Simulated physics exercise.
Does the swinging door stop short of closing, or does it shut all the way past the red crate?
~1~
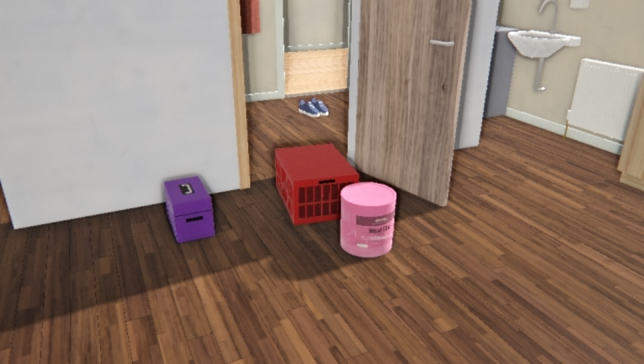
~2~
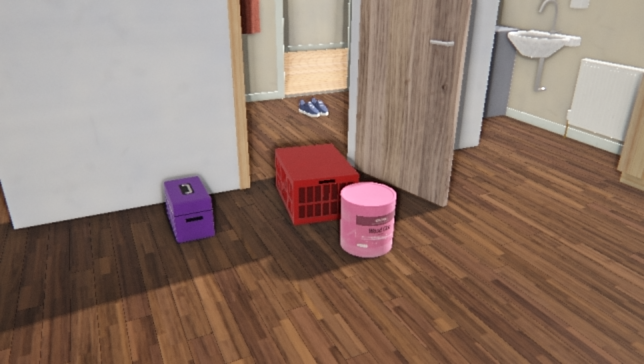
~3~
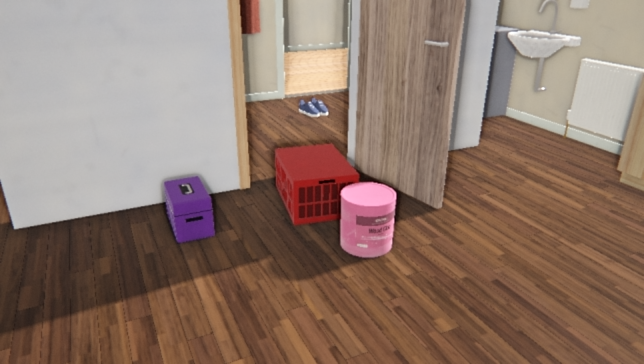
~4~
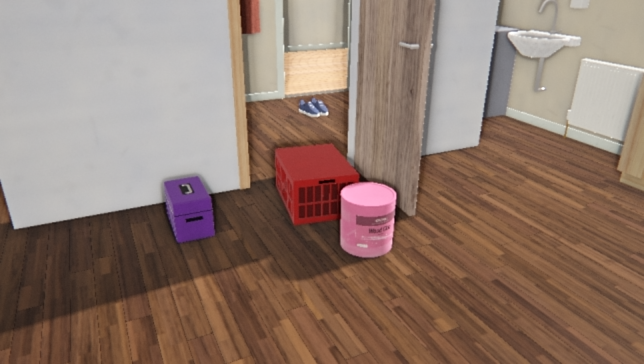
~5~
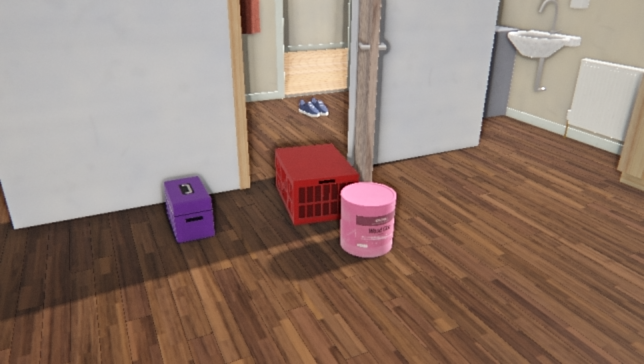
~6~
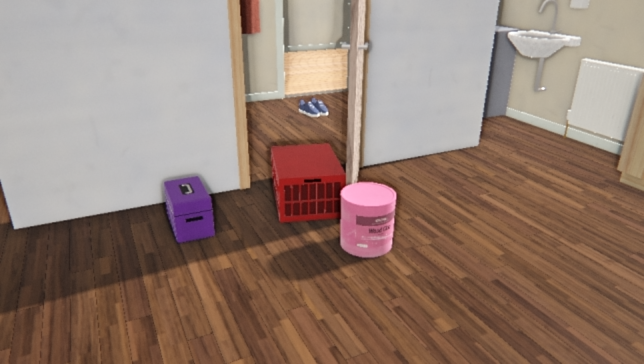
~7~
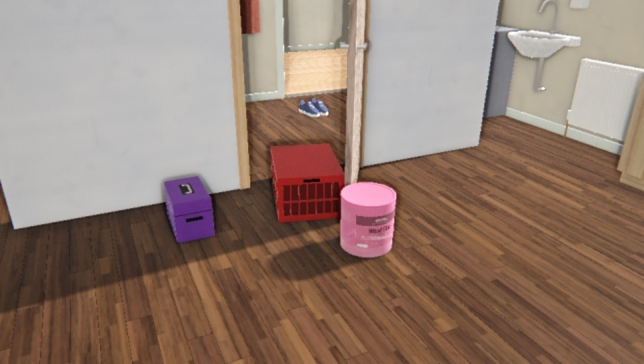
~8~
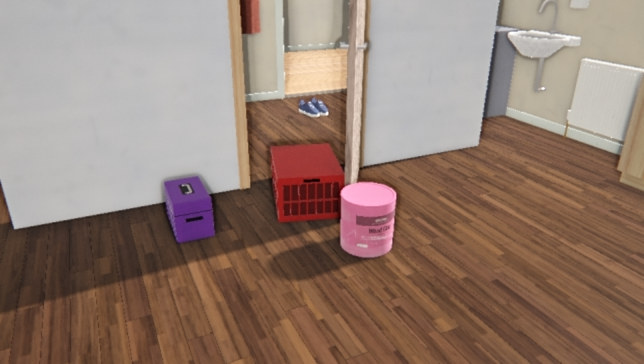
The door stops short. It shifts the red crate slightly to the left and stays partly open beside it.
